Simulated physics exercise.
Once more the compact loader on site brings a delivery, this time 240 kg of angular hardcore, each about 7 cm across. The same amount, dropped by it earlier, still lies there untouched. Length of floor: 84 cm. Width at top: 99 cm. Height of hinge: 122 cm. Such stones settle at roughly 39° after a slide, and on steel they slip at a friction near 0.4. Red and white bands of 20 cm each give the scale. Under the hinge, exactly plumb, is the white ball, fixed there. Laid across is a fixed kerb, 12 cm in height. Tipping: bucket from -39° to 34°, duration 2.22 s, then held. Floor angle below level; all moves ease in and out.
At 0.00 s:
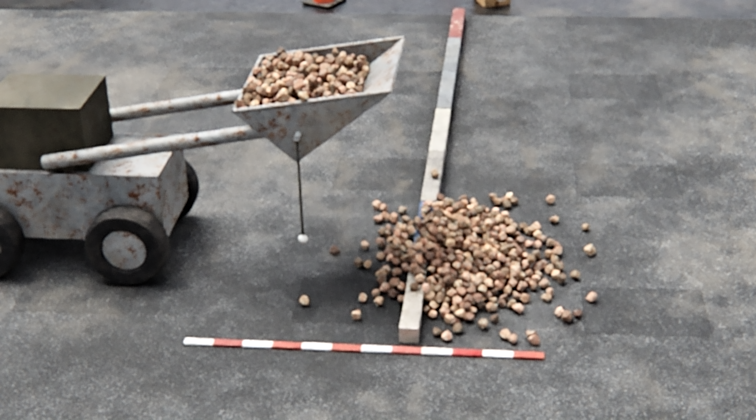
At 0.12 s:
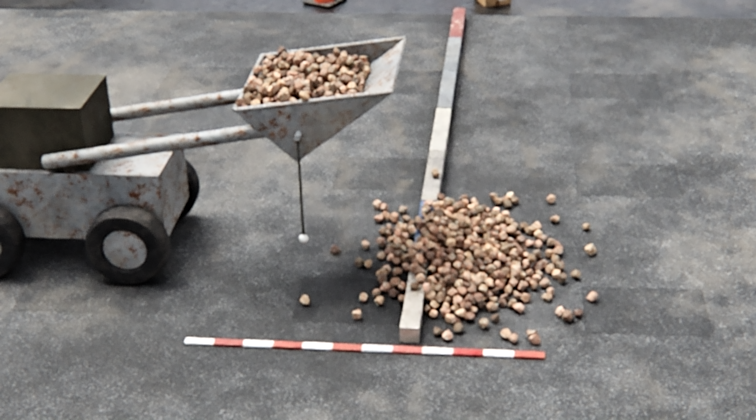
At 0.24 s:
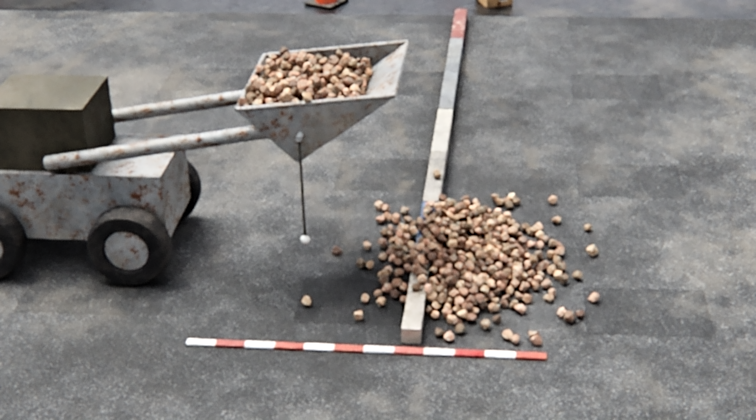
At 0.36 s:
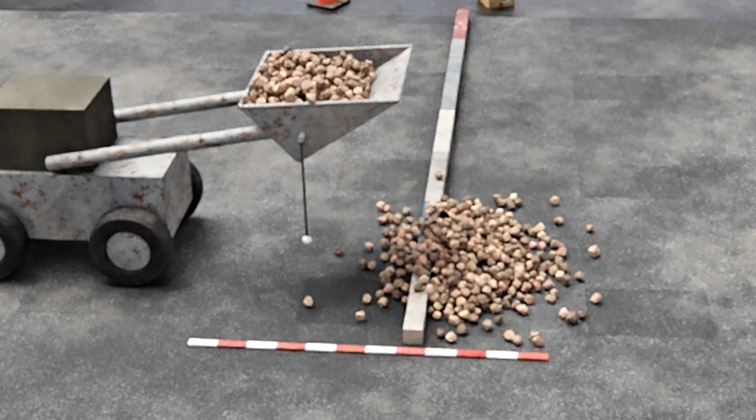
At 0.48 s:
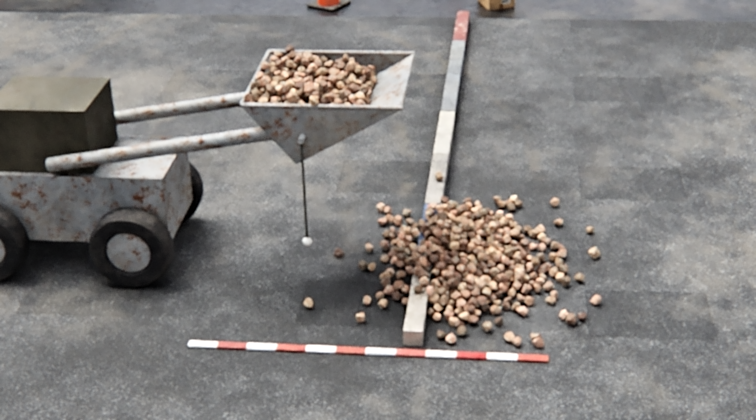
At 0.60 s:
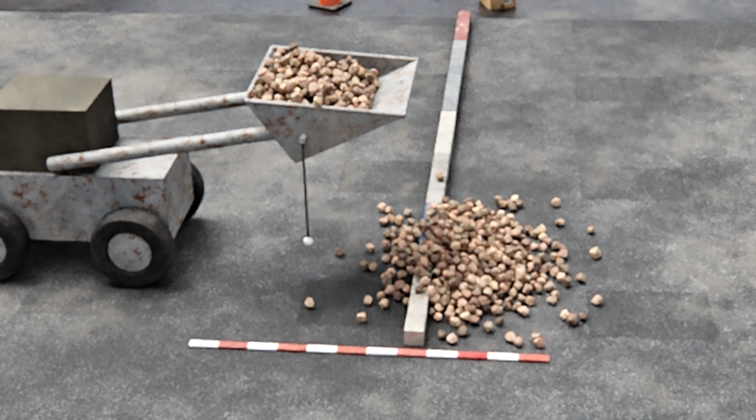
On a grey yard, a small loader's raised bucket of brown stones tilts slightly downward beside a heap lying across a kerb.
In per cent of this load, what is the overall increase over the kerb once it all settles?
51 out of 100, about.
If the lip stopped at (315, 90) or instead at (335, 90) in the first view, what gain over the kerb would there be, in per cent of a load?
I'd say close to 0 per cent for one and close to 0 per cent for the other, in that order.
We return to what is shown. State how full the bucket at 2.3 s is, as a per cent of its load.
Close to 50 in a hundred is still held.
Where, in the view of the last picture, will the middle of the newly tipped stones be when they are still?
The middle lies near (435, 245) in the last picture.
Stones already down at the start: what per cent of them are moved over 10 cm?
I'd say roughly 5 per cent of them.
After 1.7 s the floor is at 22°; in per cent of one load, 100 in the bucket, 17 on this side of the kerb, 83 over the kerb; the foremost stones are at (582, 280).
After 2.3 s the floor is at 34°; in per cent of one load, 50 in the bucket, 58 on this side of the kerb, 92 over the kerb; the foremost stones are at (582, 280).
After 2.7 s the floor is at 34°; in per cent of one load, 15 in the bucket, 67 on this side of the kerb, 118 over the kerb; the foremost stones are at (582, 280).
After 5.1 s the floor is at 34°; in per cent of one load, 0 in the bucket, 66 on this side of the kerb, 134 over the kerb; the foremost stones are at (591, 266). Net gain over the kerb, 51.
